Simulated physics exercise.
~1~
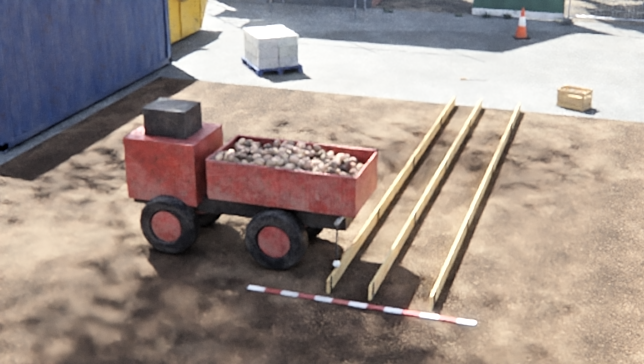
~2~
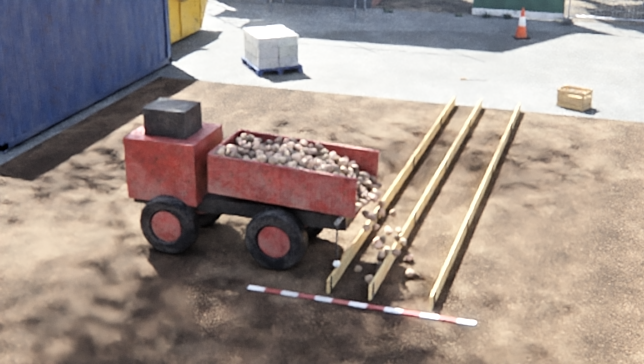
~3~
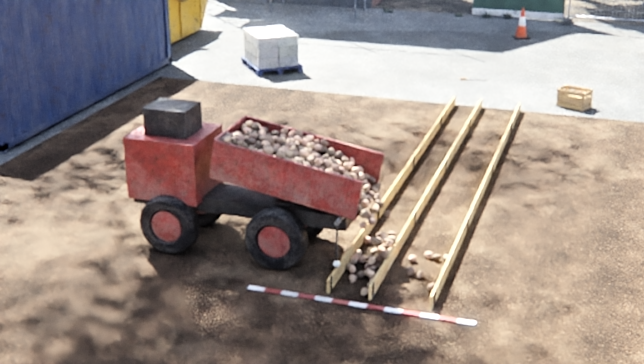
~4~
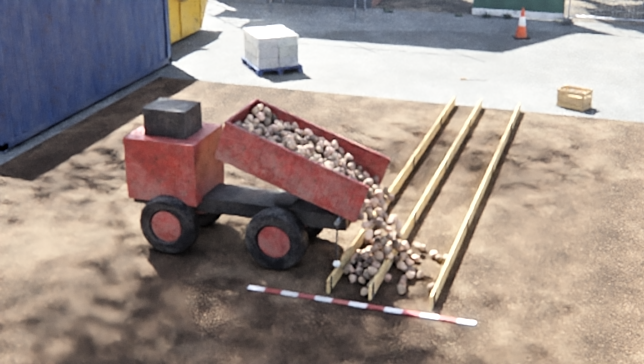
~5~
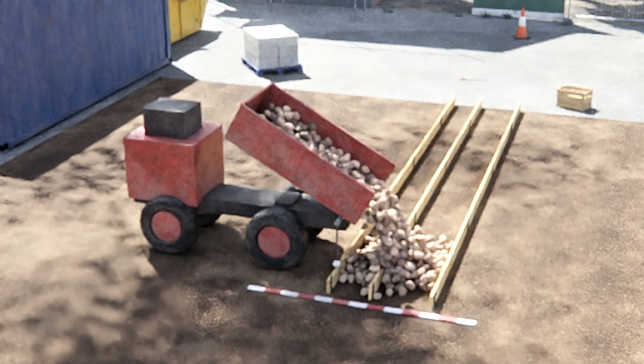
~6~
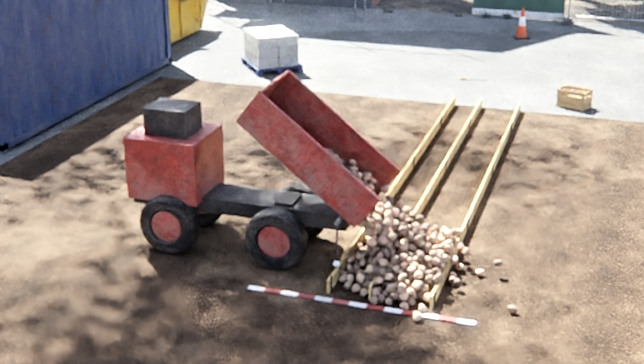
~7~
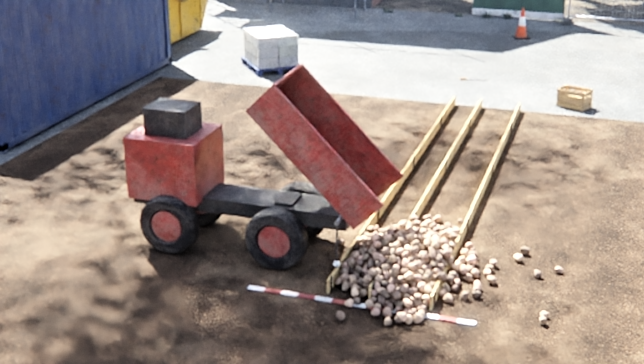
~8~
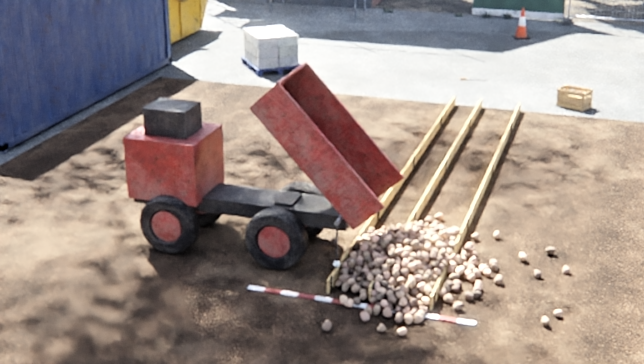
In a sunlit dirt yard beside a blue container, a red tipper truck gradually raises its body, pouring pale rounded stones rightward over wooden boards laid on the ground, until it stands steeply tilted and empty beside a heaped pile, with a few stones scattered beyond the last board.
